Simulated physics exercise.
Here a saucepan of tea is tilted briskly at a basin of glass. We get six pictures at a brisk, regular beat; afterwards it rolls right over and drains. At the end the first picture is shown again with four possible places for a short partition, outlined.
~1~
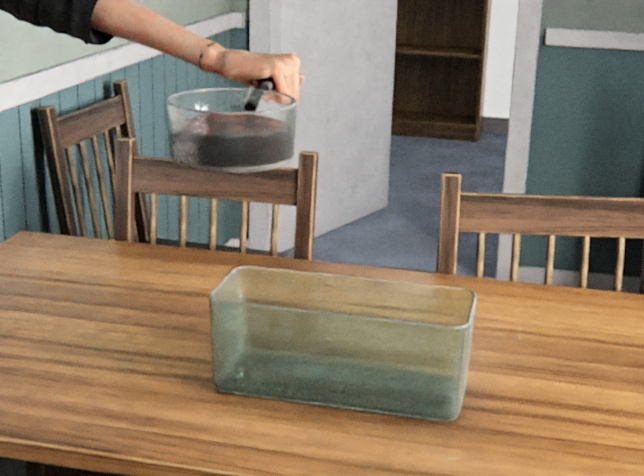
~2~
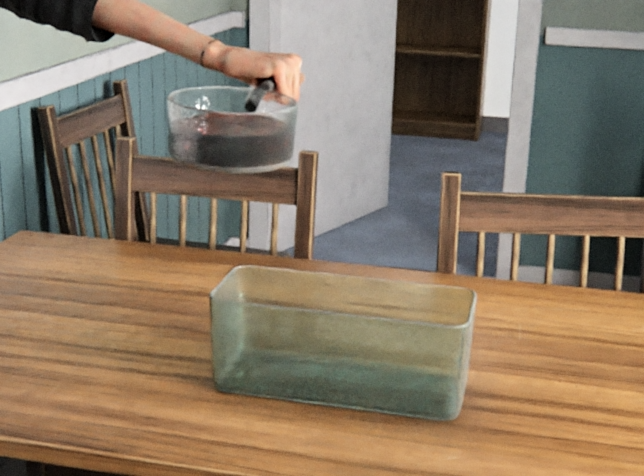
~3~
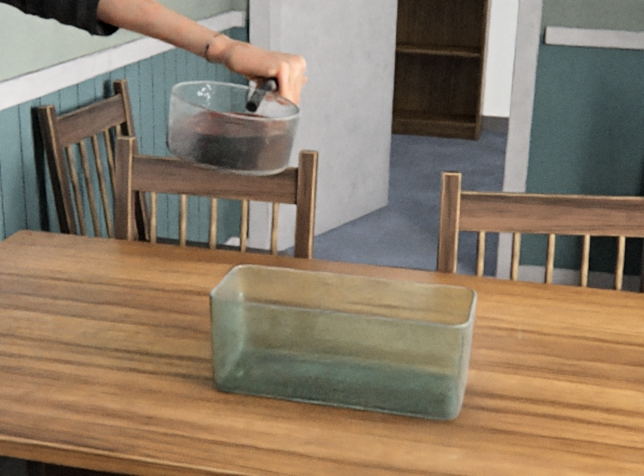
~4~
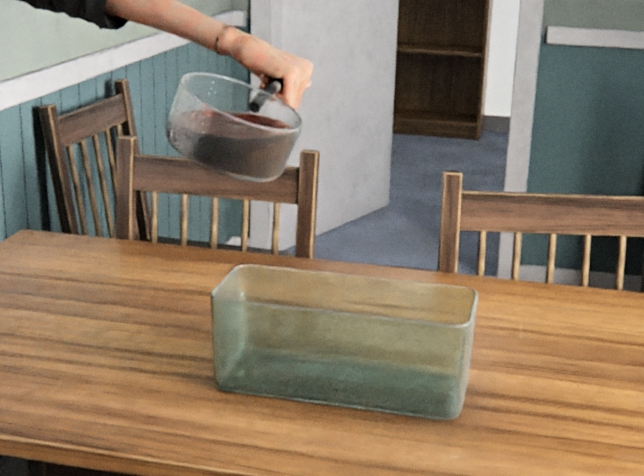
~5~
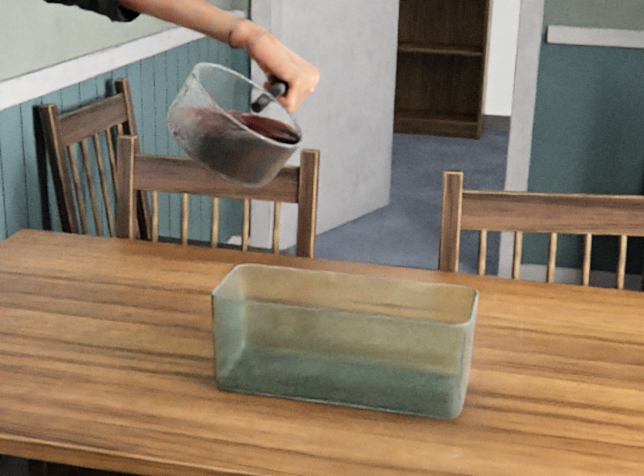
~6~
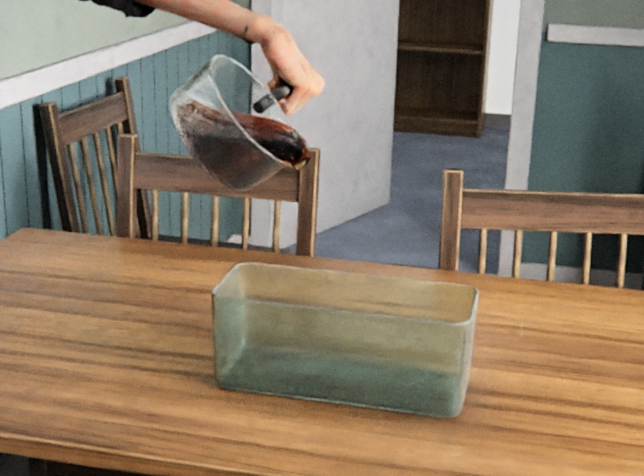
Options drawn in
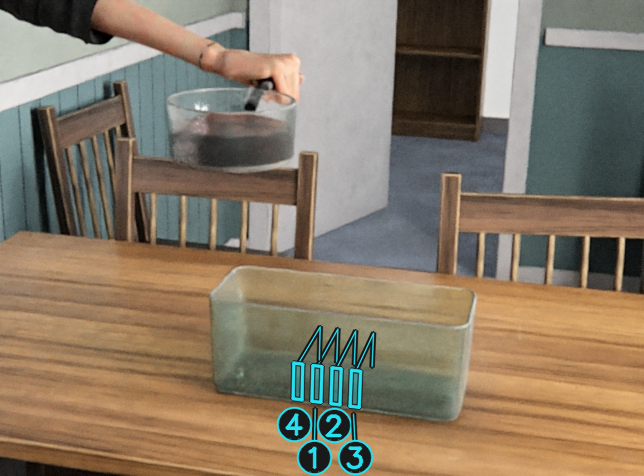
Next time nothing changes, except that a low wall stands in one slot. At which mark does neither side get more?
It is 1.
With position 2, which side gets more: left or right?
More ends on the left.
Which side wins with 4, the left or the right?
The right side.
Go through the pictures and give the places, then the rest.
In the first picture, upright, lip at (292, 104); basin from (214, 387) to (460, 419); nothing has left yet.
In the second picture, tipped about 2°, lip at (293, 106); nothing has left yet.
In the third picture, tipped about 10°, lip at (296, 113); nothing has left yet.
In the fourth picture, tipped about 21°, lip at (299, 126); nothing has left yet.
In the fifth picture, tipped about 35°, lip at (299, 142); nothing has left yet.
In the sixth picture, tipped about 50°, lip at (293, 157); tea is over the lip, down to (302, 163).
On the marked copy, 1 at (315, 408); 2 at (334, 411); 3 at (353, 413); 4 at (296, 406).
With 1, about 48 % ends left of the wall and 51 % right of it.
With 2, about 71 % ends left of the wall and 23 % right of it; 7 % is lost outside.
With 3, about 91 % ends left of the wall and 6 % right of it; 3 % is lost outside.
With 4, about 24 % ends left of the wall and 75 % right of it.
